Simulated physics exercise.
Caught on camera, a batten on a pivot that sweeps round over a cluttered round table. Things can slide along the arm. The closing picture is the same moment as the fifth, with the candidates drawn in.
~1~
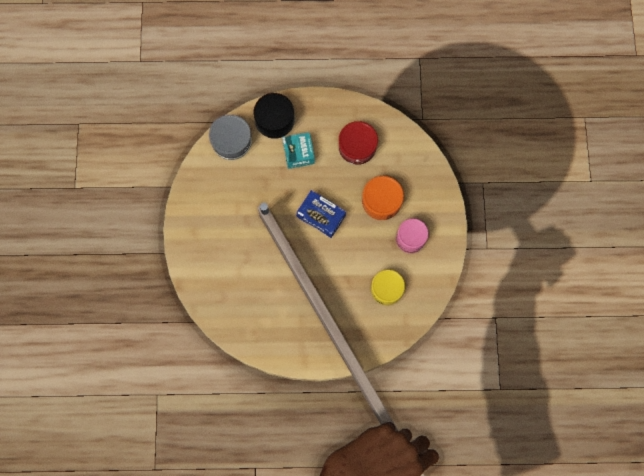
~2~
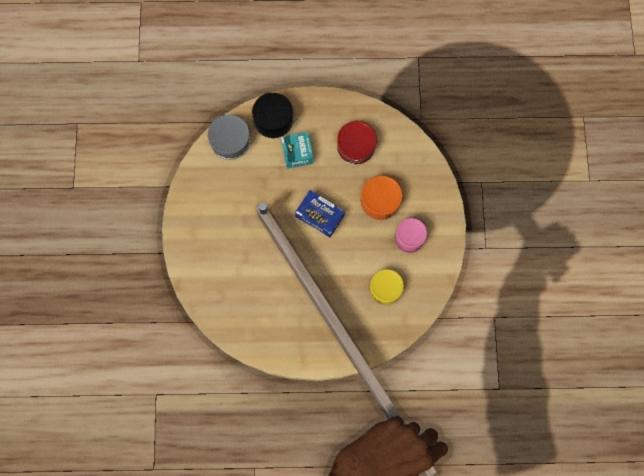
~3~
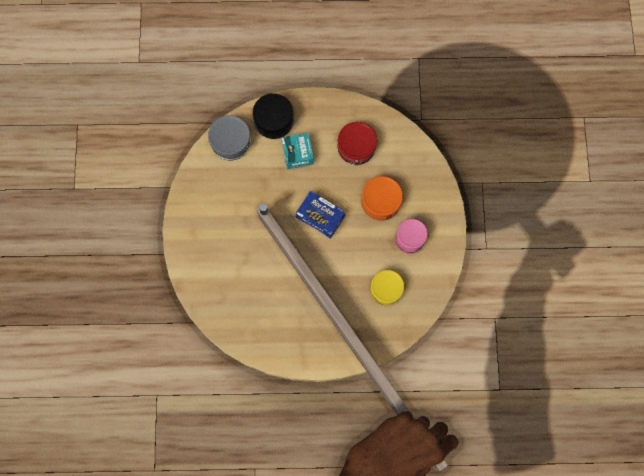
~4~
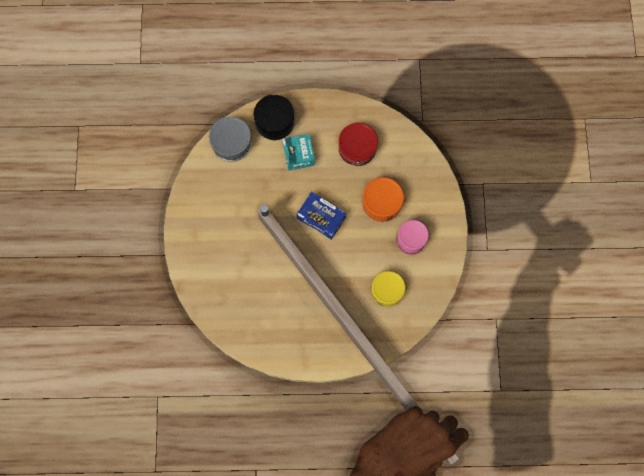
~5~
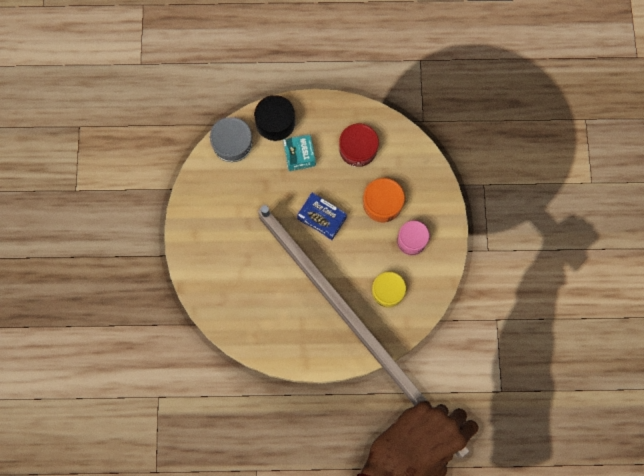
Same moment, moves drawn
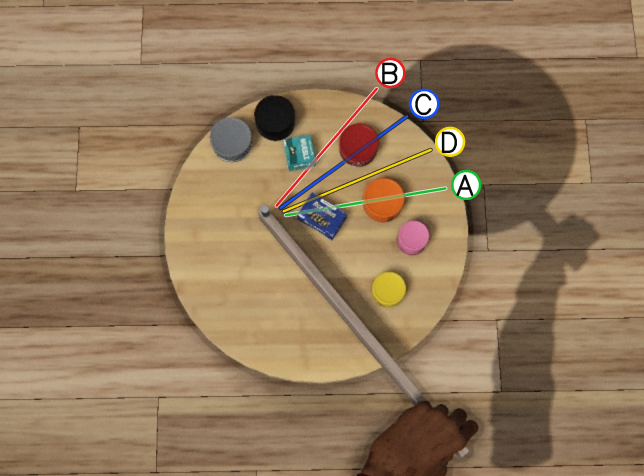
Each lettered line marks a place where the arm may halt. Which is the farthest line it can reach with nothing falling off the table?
A.
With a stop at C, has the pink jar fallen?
Yes.
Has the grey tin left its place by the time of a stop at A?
No.
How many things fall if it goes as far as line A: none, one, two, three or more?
By then, none.
On the marked copy, A at (366, 202); B at (328, 146); C at (345, 162); D at (358, 180).
Taking A. A third of the way, arm (360, 262); yellow tub (403, 269); grey tin (231, 140).
Two thirds of the way, arm (371, 225); pink jar (429, 187); yellow tub (425, 217).
When it is over, arm (370, 196); pink jar (432, 147); yellow tub (419, 175); nothing has fallen.
As for the rest, B drops the red jar, yellow tub and pink jar; C drops the pink jar; D drops the pink jar.
